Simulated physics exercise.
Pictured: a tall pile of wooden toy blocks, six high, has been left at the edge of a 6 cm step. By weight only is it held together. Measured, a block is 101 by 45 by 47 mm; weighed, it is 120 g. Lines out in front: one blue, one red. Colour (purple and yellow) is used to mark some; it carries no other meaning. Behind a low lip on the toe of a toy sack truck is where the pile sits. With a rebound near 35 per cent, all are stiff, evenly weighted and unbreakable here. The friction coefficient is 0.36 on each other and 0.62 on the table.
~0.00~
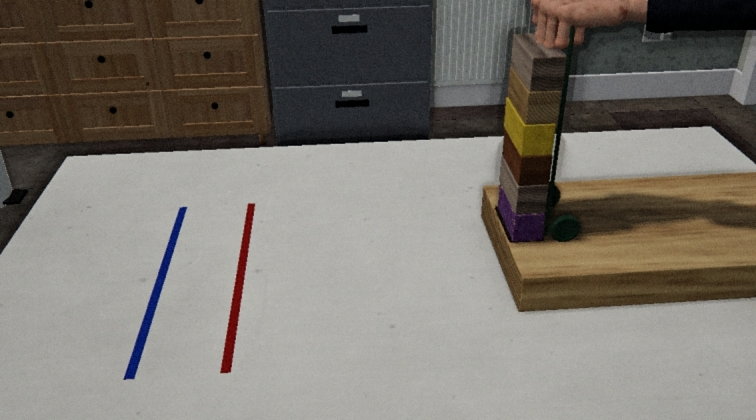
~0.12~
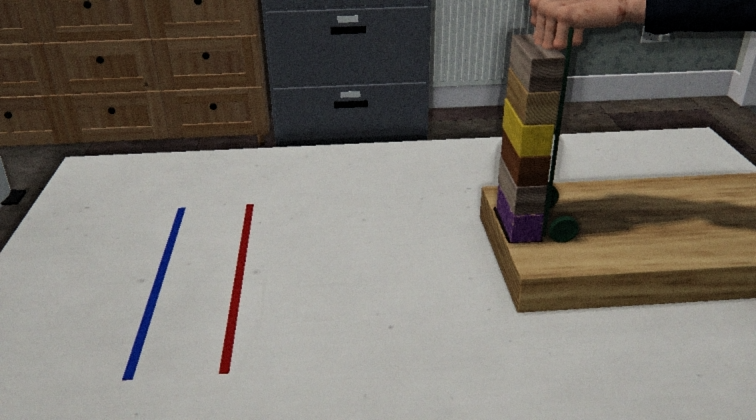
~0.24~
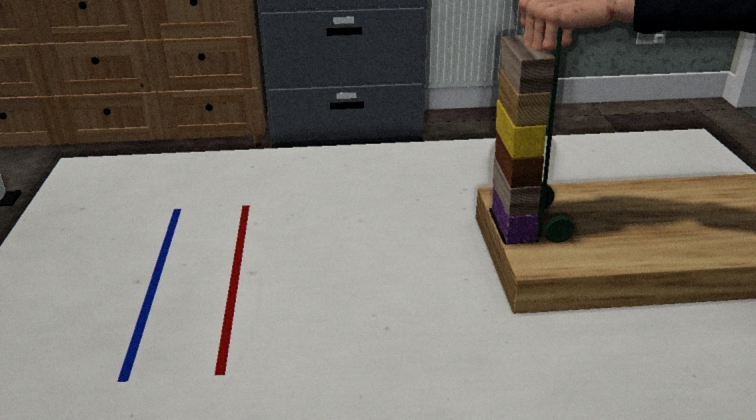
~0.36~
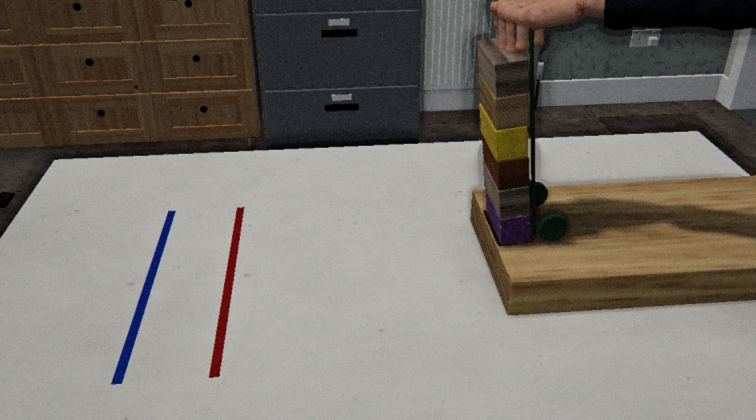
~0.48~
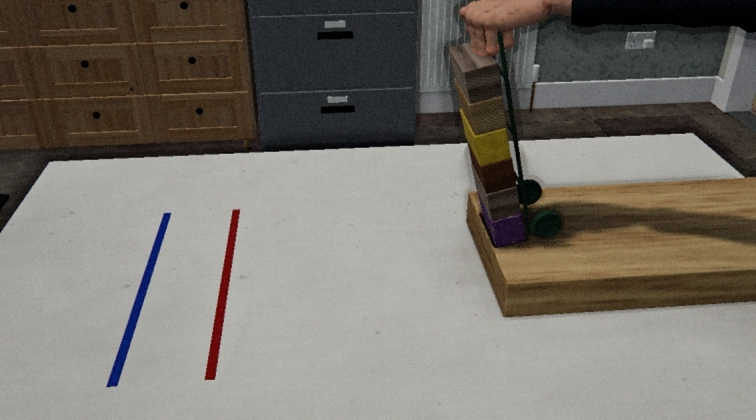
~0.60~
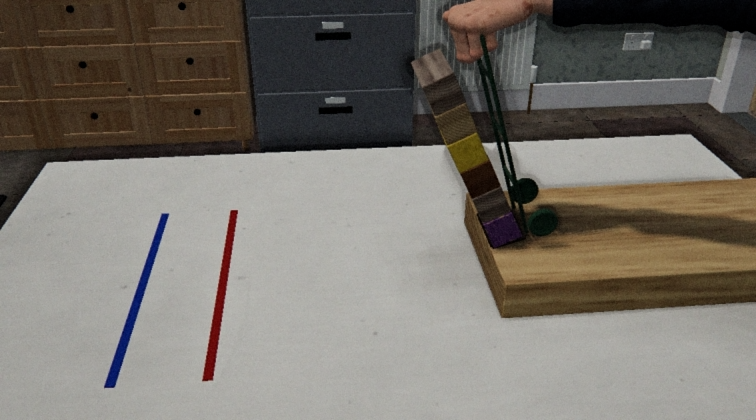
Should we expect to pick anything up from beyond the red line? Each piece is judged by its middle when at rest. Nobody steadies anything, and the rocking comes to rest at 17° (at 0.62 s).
Outcome: Nothing gets past the red line.
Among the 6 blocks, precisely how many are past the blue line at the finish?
If you count them, it's 0.
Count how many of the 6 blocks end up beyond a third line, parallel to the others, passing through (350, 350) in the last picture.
The answer is 2.
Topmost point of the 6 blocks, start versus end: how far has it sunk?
By about 30 cm, start to end.
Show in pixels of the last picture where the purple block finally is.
Near (458, 256).
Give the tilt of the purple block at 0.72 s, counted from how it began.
Tilt: Approx. 50°.
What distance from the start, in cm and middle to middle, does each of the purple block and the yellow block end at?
Net shift, middle to middle: Purple 10 cm, yellow 32 cm.
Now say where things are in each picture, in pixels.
In the first frame (each place is the centre of the face we see best; the camera pans a little), truck frame (567, 75) 0° forward; red line, near end, (229, 349); blue line, near end, (136, 355); purple block (529, 228); yellow block (539, 141); all in place.
Truck frame (566, 76) 0° forward; yellow block (537, 142), in the second frame.
Truck frame (555, 77) 2° forward; yellow block (529, 143) moved 5 mm; 3 have shifted, in the third frame.
Truck frame (532, 77) 7° forward; yellow block (512, 145) tilted 7°; purple block (515, 230) tilted 7°; steepest lean 7°, the block at (512, 79); 6 have shifted, in the fourth frame.
Truck frame (506, 79) 13° forward; yellow block (493, 148) tilted 14°; purple block (509, 231) tilted 14°; steepest lean 14°, the block at (484, 84); 6 have shifted, in the fifth frame.
Truck frame (492, 81) 17° forward; red line, near end, (211, 357); blue line, near end, (116, 363); yellow block (469, 154) tilted 25°; purple block (503, 231) tilted 25°; steepest lean 25°, the block at (445, 95); 6 have shifted, in the sixth frame.
By 0.72 s, none of the 6 blocks past the red line, 6 disturbed; purple block tilted 47°; yellow block tilted 47°, 38 mm lower.
By 0.88 s, none of the 6 blocks past the red line, 6 disturbed; purple block on its side; yellow block on its side.
When it is over (1.7 s), none of the 6 blocks past the red line, 6 disturbed; purple block upside down; yellow block on its side. The farthest middle lies 7 cm short of that line. In pixels of the last frame, middles, purple block near (458, 257), yellow block near (351, 263).
